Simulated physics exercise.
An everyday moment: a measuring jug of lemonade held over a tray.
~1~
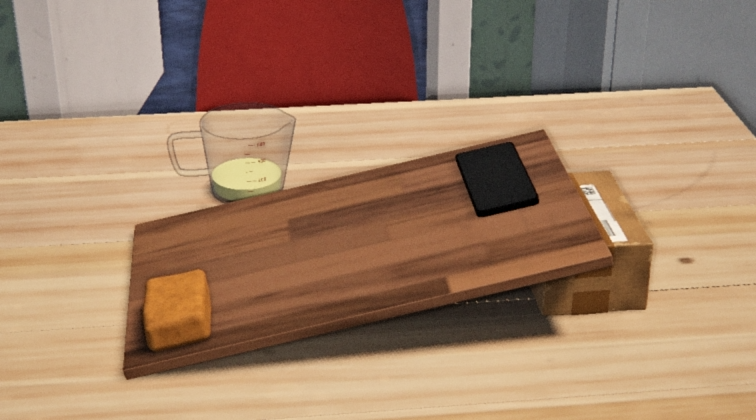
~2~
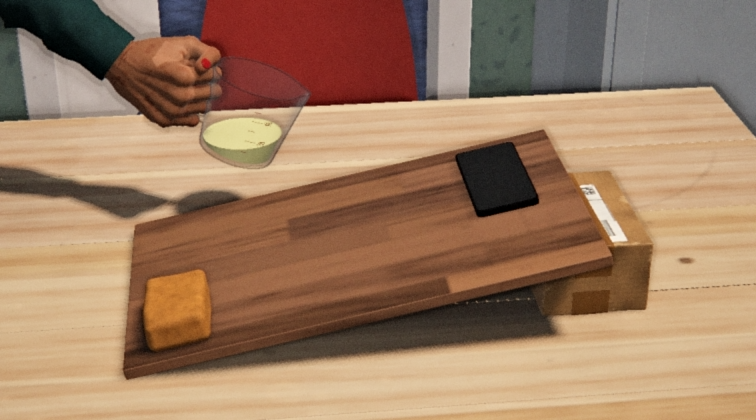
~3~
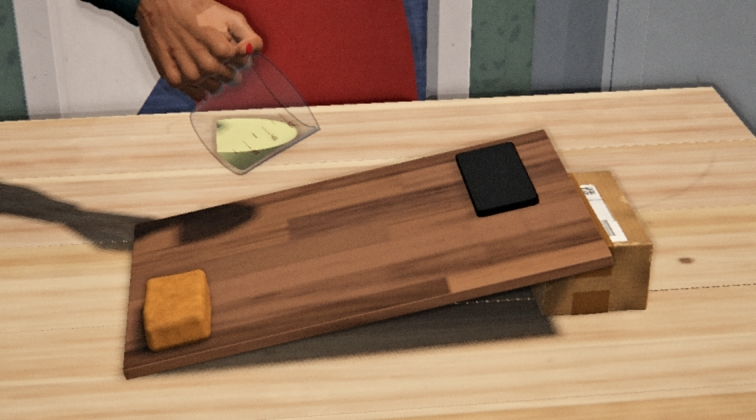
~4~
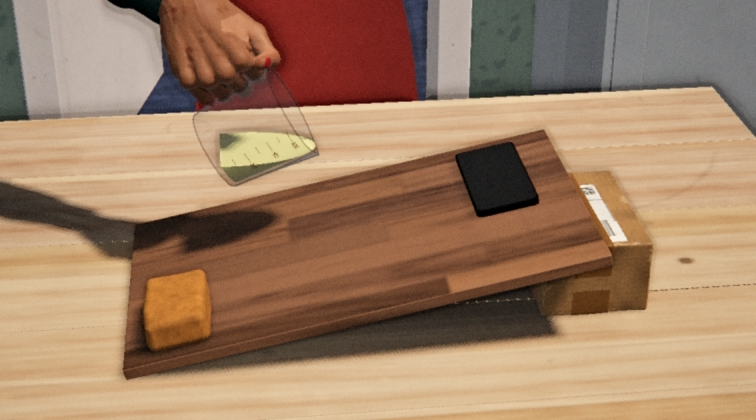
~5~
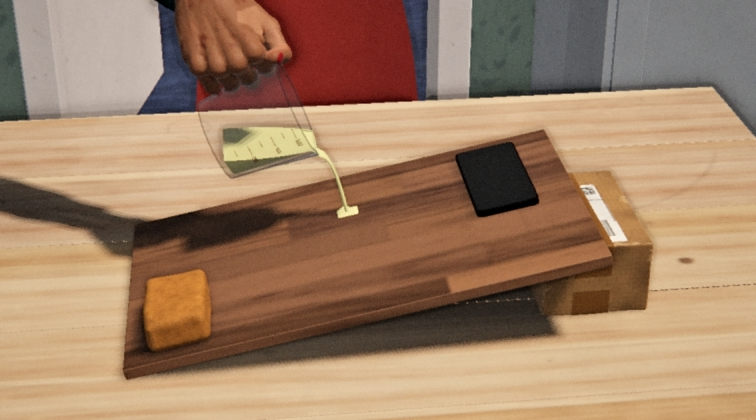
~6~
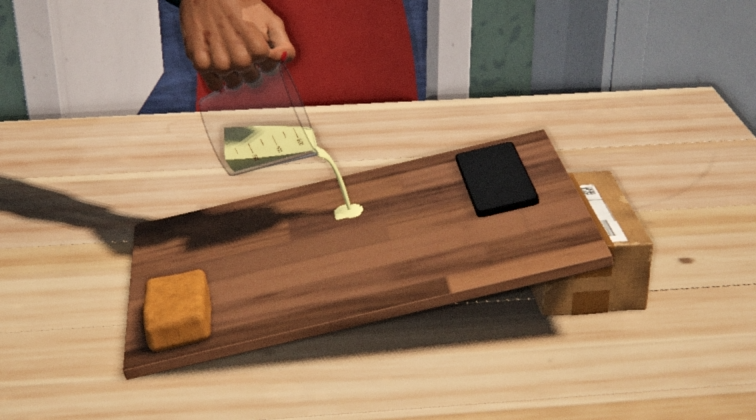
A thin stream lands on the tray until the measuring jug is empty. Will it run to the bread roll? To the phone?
On the left the bread roll stays dry, on the right the phone stays dry.
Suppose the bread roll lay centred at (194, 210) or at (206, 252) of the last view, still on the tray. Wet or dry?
First it is reached, then it is reached.
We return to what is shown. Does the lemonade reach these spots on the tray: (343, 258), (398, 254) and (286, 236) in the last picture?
First dry, second dry, third wet.
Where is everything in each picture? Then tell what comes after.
The tray slopes down to the left; measuring jug (246, 153) about a quarter full; bread roll (177, 309); phone (496, 178), in the first picture.
Measuring jug about a quarter full, surface at (241, 134); bread roll (177, 309), in the second picture.
Measuring jug (252, 115) tipped 50° with all of its load; phone (496, 178), in the third picture.
The tray slopes down to the left; measuring jug (255, 128) tipped 60° with all of its load; bread roll (177, 309), in the fourth picture.
The first of it lands; measuring jug (258, 122) tipped 65° with all of its load; phone (496, 178), in the fifth picture.
The first of it lands; measuring jug (260, 121) tipped 70° with nearly all of its load; bread roll (177, 309); phone (496, 178), in the sixth picture.
Shortly, it runs down to the left; the bread roll is still dry; the phone is still dry.
Then, it runs down to the left and off the end; the bread roll is still dry; the phone is still dry.
At the finish, it runs down to the left and off the end; the bread roll is still dry; the phone is still dry.
